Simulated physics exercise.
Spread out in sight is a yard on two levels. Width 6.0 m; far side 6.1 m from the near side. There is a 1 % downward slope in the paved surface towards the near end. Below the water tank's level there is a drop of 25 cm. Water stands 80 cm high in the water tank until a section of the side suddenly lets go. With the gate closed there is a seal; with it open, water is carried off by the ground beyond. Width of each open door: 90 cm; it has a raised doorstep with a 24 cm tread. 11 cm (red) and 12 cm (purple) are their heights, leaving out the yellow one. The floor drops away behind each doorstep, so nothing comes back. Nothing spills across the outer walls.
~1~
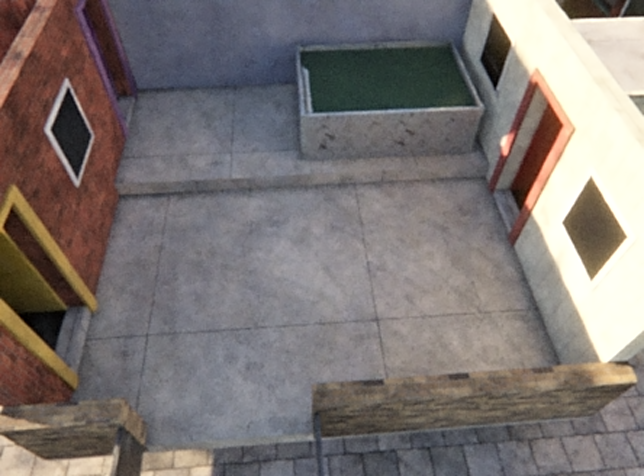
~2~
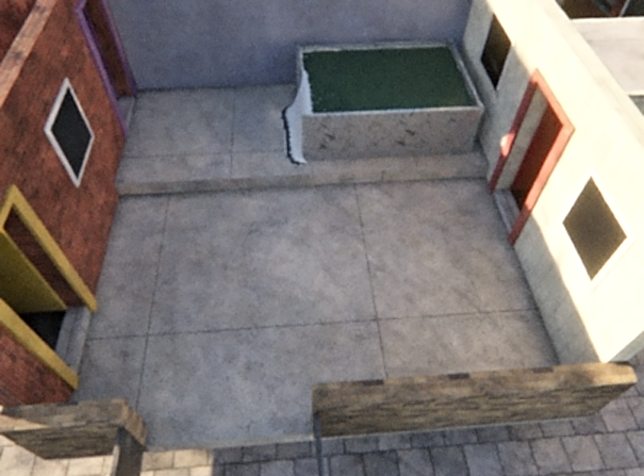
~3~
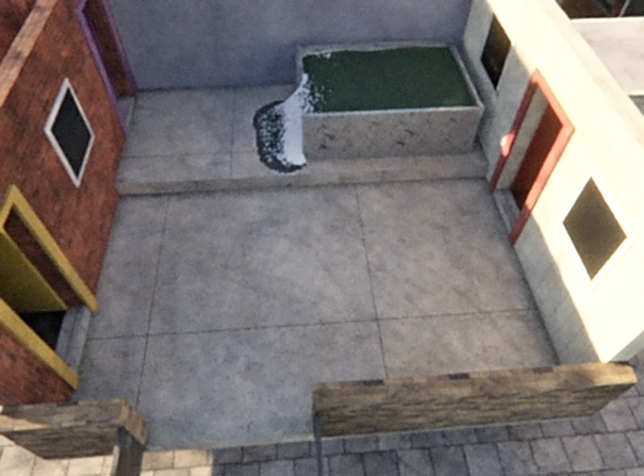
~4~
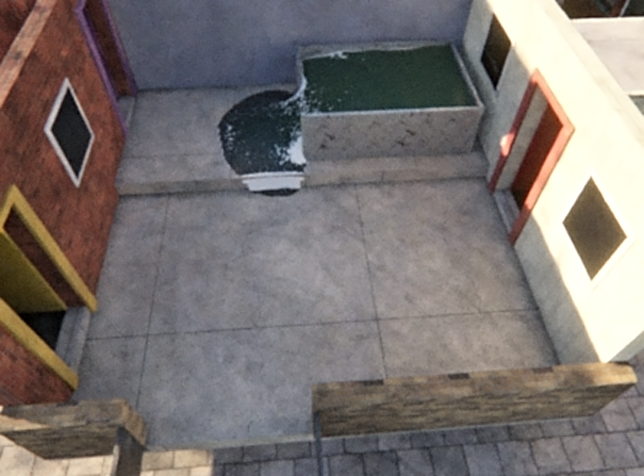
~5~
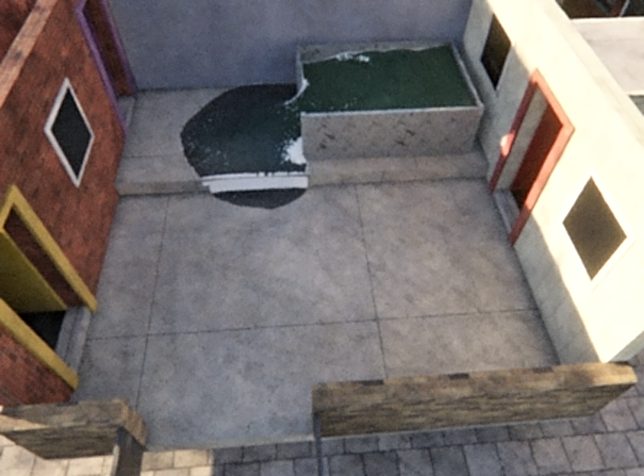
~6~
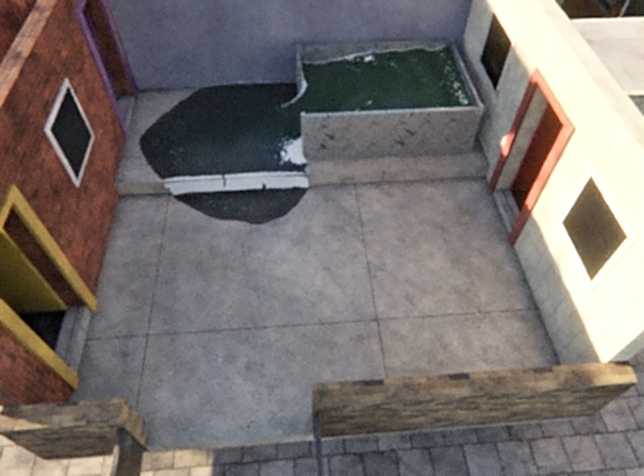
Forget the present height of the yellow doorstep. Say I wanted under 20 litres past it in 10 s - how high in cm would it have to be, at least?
You would need about 17 cm.
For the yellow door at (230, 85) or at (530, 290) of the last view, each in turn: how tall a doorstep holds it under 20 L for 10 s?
You'd want roughly 11.5 cm there first, then roughly 7.5 cm.
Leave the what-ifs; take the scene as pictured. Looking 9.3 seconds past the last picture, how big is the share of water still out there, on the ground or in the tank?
Roughly 64 percent of the water remains.
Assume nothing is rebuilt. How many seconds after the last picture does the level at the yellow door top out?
I'd say near 5.5 seconds.
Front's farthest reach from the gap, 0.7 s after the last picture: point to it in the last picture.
Somewhere near the pixel (102, 272).
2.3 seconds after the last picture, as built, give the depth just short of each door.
Reading in centimetres: Red = 0, purple = 32, yellow = 16.
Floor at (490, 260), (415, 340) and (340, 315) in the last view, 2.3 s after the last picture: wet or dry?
Going in order: Untouched, untouched, untouched.
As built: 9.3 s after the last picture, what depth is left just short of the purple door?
Lab note: Depth approx. 6.0 cm.
Then, 0.7 s after the last picture water covers 35 % of the floor, deepest (44 cm) near (297, 139); it has not reached the yellow door.
Then, 2.3 s after the last picture water covers 45 % of the floor, deepest (46 cm) near (65, 430); 16 cm at the yellow door, 0 litres in over its 20 cm doorstep.
Then, 9.3 s after the last picture water covers 95 % of the floor, deepest (16 cm) near (65, 430); 11 cm at the yellow door, 9 litres in over its 20 cm doorstep.
At the yellow door as built, the water peaked near 18 cm, 5.5 s after the last picture.
Run again over the same 10 s with other heights there, 42 litres in over 14.5 cm, 10 litres over 19.5 cm. The limit of 20 litres is kept from about 17 cm up.
